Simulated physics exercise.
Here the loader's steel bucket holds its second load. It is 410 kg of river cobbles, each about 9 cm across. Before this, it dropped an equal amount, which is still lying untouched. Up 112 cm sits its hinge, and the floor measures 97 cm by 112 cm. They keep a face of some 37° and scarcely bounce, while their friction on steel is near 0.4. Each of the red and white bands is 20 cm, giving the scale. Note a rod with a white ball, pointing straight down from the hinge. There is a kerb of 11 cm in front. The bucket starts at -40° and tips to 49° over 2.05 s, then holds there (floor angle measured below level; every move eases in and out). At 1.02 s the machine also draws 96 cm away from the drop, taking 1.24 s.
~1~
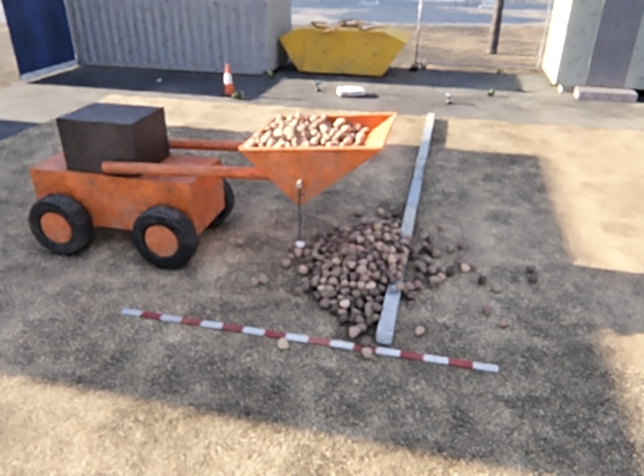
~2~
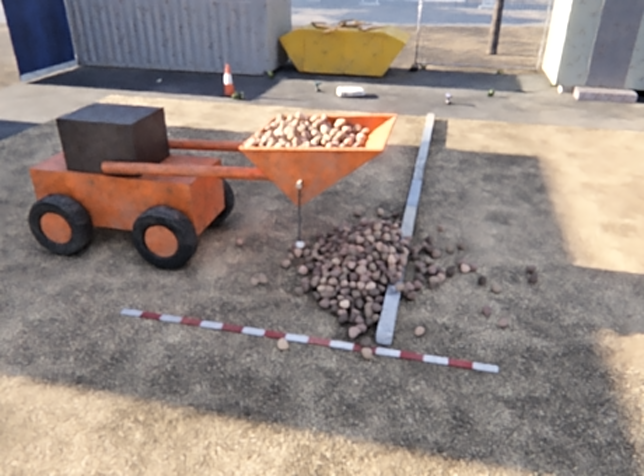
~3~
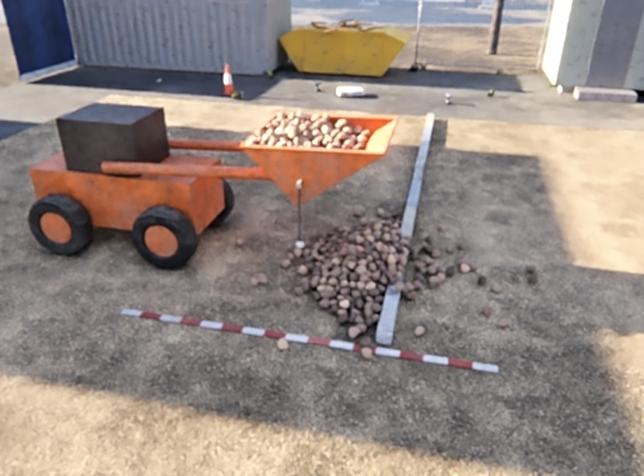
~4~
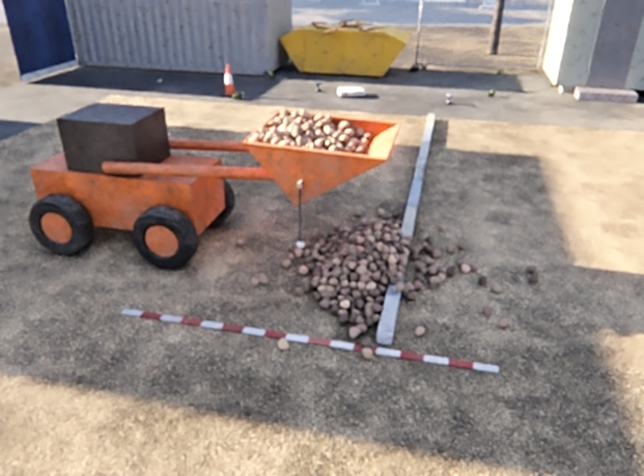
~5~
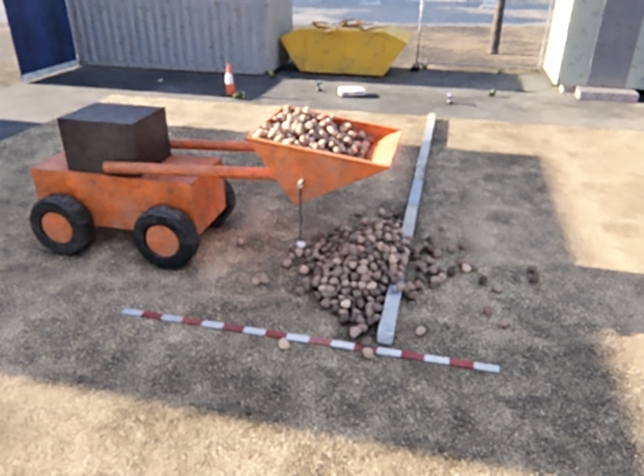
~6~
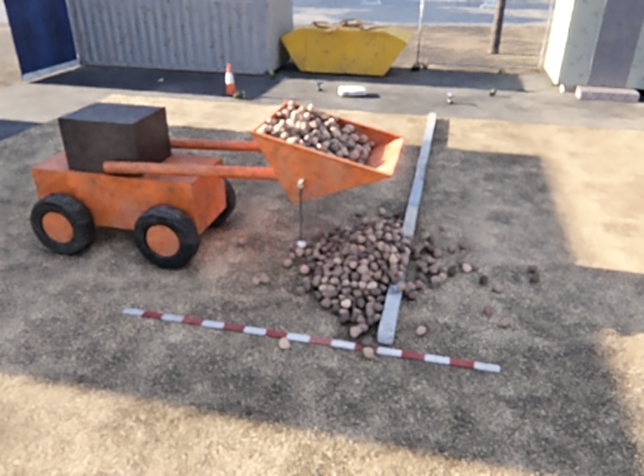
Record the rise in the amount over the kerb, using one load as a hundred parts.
Rise: About 5 parts in every hundred.
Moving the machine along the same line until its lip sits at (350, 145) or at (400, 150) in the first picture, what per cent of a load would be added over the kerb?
First place: Roughly 0 %; second place: Roughly 10 %.
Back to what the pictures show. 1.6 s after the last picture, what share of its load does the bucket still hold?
0 %.
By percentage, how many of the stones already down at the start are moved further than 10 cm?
Estimate: 10 %, roughly.
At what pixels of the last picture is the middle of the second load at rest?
Roughly at pixel (331, 248).
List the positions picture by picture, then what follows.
In the first frame, the bucket is at -40°, its lip at (382, 149); the top of the load is at (309, 122). The earlier load is highest near (378, 236), 28 cm above ground level, 92 % on this side of the kerb, 8 % over the kerb.
The second frame shows lip at (382, 150), floor tilted -39°, highest stones at (309, 122).
In the third frame, the bucket is at -37°, its lip at (384, 154); the top of the load is at (296, 120).
The fourth frame shows lip at (387, 160), floor tilted -33°, highest stones at (289, 120).
In the fifth frame, the bucket is at -28°, its lip at (389, 167); the top of the load is at (290, 115).
The sixth frame shows lip at (391, 176), floor tilted -22°, highest stones at (294, 112).
Then, 0.9 s after the last picture the floor is at 35°; in per cent of one load, 64 in the bucket, 129 on this side of the kerb, 8 over the kerb; the foremost stones are at (498, 284).
Then, 1.6 s after the last picture the floor is at 49°; in per cent of one load, 0 in the bucket, 188 on this side of the kerb, 12 over the kerb; the foremost stones are at (498, 284).
Then, 2.1 s after the last picture the floor is at 49°; in per cent of one load, 0 in the bucket, 187 on this side of the kerb, 13 over the kerb; the foremost stones are at (498, 284).
Then, 4.8 s after the last picture the floor is at 49°; in per cent of one load, 0 in the bucket, 187 on this side of the kerb, 13 over the kerb; the foremost stones are at (498, 284). Net gain over the kerb, 5.
